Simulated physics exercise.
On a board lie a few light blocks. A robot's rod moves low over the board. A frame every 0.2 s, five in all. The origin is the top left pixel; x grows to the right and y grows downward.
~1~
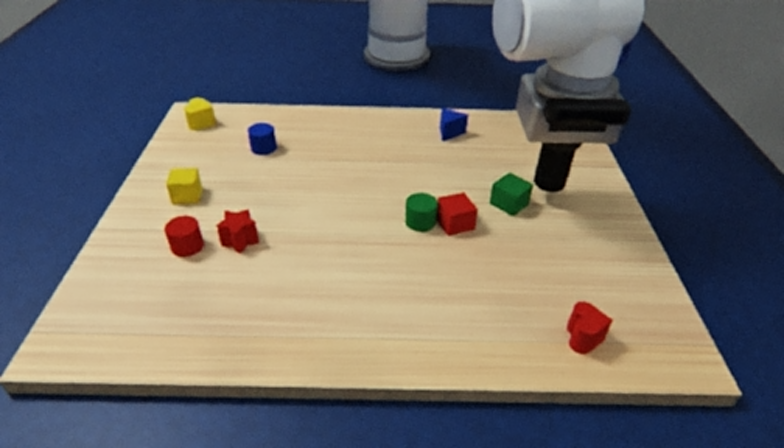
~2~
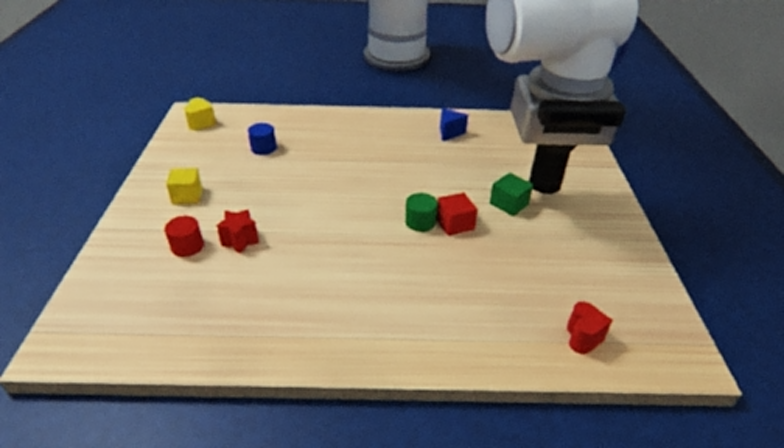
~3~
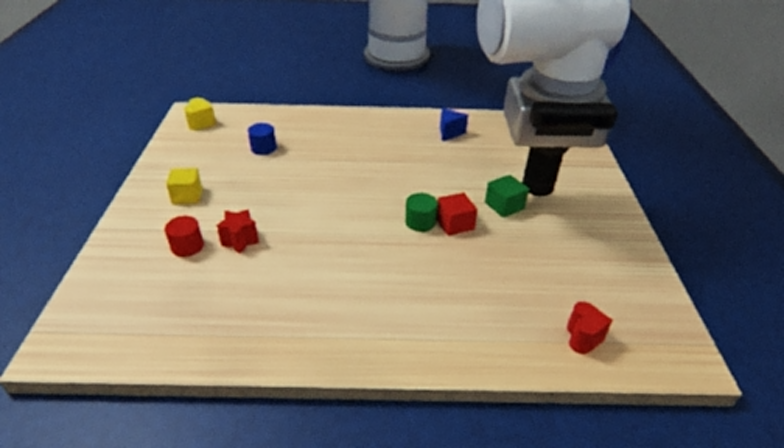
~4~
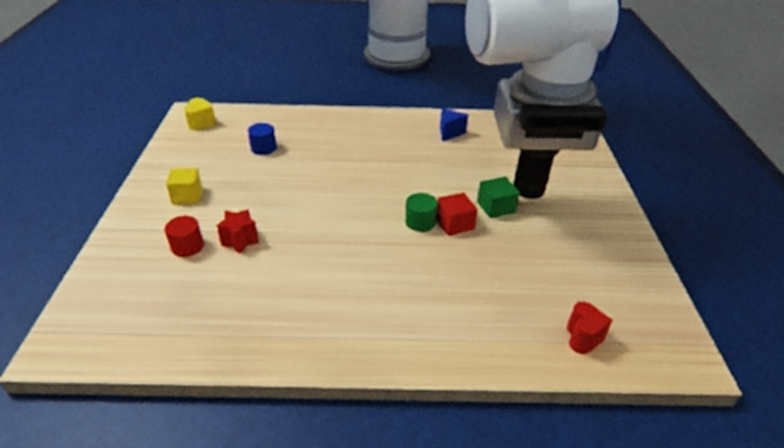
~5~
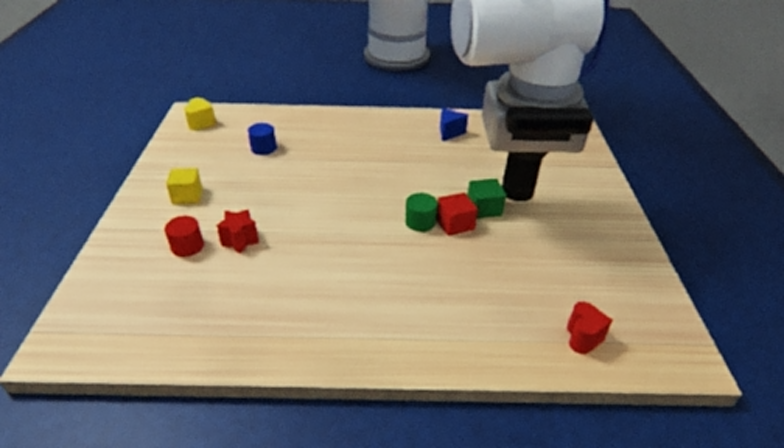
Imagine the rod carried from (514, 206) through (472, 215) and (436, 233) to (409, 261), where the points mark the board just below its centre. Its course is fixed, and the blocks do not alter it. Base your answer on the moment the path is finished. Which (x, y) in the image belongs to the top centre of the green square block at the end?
My best guess is (387, 220).
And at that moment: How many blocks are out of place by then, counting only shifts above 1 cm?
It moves three or more blocks.
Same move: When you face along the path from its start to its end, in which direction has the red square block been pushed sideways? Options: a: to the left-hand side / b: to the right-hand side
Option b.
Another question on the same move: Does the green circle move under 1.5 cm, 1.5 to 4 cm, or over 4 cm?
It is going to finish beyond 4 cm from where it is now.
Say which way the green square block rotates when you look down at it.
It twists clockwise.
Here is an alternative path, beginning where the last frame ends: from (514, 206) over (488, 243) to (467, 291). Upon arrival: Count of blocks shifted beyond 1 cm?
I'm going with three or more.
On the path given first. One third of the way, rod at (474, 202); green circle at (383, 209); red square block at (419, 214); green square block at (443, 198).
Two thirds of the way, rod at (437, 220); green circle at (345, 214); red square block at (374, 230); green square block at (404, 215).
At the end, rod at (410, 247); green circle at (344, 214); red square block at (356, 234), turned 20° anticlockwise; green square block at (387, 220), turned 40° clockwise.
